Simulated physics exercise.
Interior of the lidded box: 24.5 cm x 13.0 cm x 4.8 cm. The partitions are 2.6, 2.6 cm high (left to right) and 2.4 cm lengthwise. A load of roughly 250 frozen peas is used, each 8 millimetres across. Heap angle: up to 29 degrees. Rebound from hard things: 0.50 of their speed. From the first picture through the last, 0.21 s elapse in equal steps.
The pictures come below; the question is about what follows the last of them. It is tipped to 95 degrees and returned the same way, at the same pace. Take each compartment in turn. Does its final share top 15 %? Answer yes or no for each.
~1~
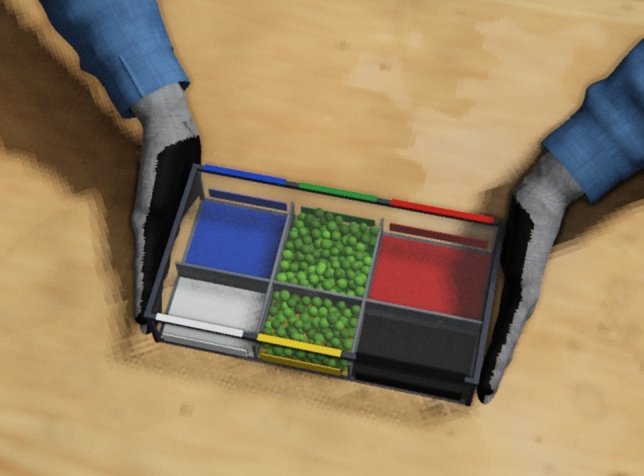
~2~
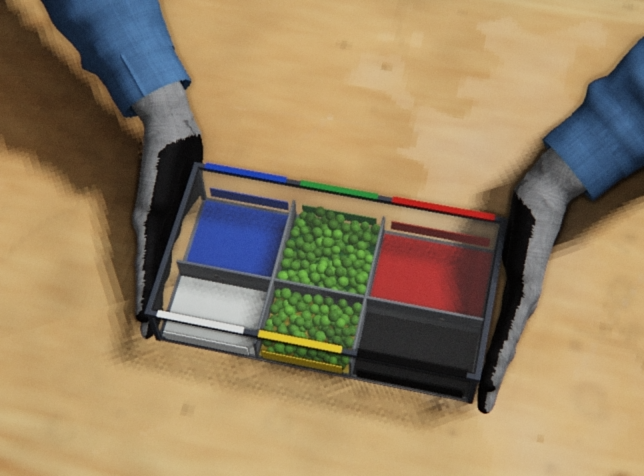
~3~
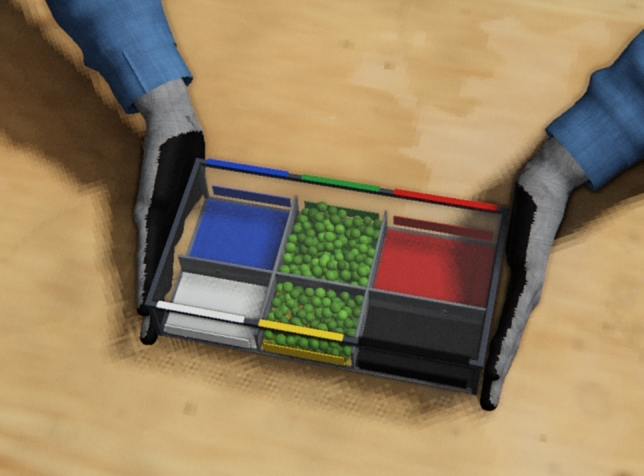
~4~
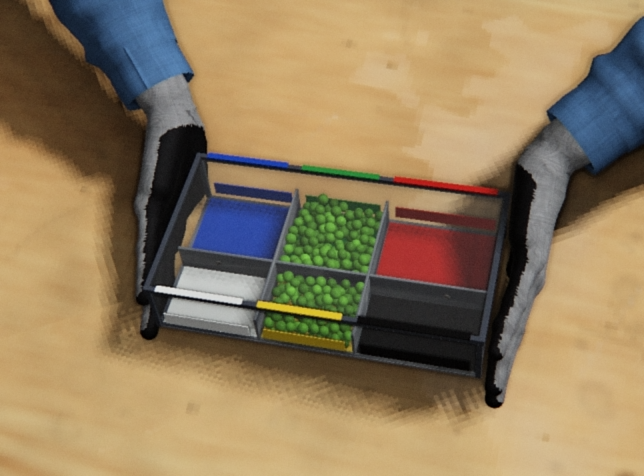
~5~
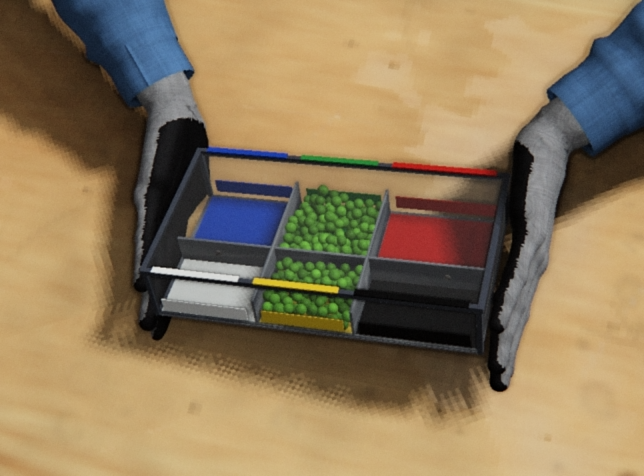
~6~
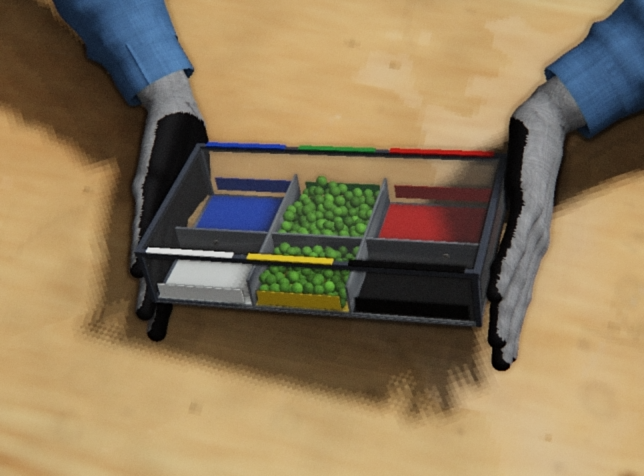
Red: No, blue: Yes, green: Yes, yellow: No, white: No, black: No.
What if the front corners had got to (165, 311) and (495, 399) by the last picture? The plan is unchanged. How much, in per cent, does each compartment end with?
Final shares: Red 0%, blue 0%, green 5%, yellow 25%, white 0%, black 70%.
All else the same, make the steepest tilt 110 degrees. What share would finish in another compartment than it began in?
Some 60 per cent.
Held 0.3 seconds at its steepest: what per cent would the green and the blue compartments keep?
That would leave green with 45 percent and blue with 55 percent.
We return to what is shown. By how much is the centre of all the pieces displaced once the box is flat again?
I'd say close to 5.5 cm in total.
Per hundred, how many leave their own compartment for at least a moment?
Estimate: Around 55 %.
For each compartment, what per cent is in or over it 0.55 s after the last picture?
Red 0, blue 20, green 60, yellow 15, white 0, black 0.
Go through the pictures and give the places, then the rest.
The first picture shows box tilt 0 degrees, front corners at (150, 314) and (473, 380); green 60 %, yellow 40 %.
The second picture shows box tilt 1 degrees, front corners at (151, 311) and (475, 375).
The third picture shows box tilt 5 degrees, front corners at (151, 302) and (478, 362), lowest corner left back.
The fourth picture shows box tilt 11 degrees, front corners at (150, 288) and (479, 338), lowest corner left back.
The fifth picture shows box tilt 17 degrees, front corners at (146, 270) and (478, 307), lowest corner left back.
The sixth picture shows box tilt 24 degrees, front corners at (142, 251) and (474, 272), lowest corner left back; green 60 %, yellow 40 %.
Then, 0.55 s after the last picture, tilt 94 degrees; blue 20 %, green 60 %, yellow 15 %.
Then, 0.92 s after the last picture, tilt 40 degrees; blue 50 %, green 45 %, yellow 5 %.
Then, 1.38 s after the last picture, tilt 0 degrees; blue 55 %, green 45 %, yellow 5 %.
In the end, red 0 %, blue 55 %, green 45 %, yellow 5 %, white 0 %, black 0 %.
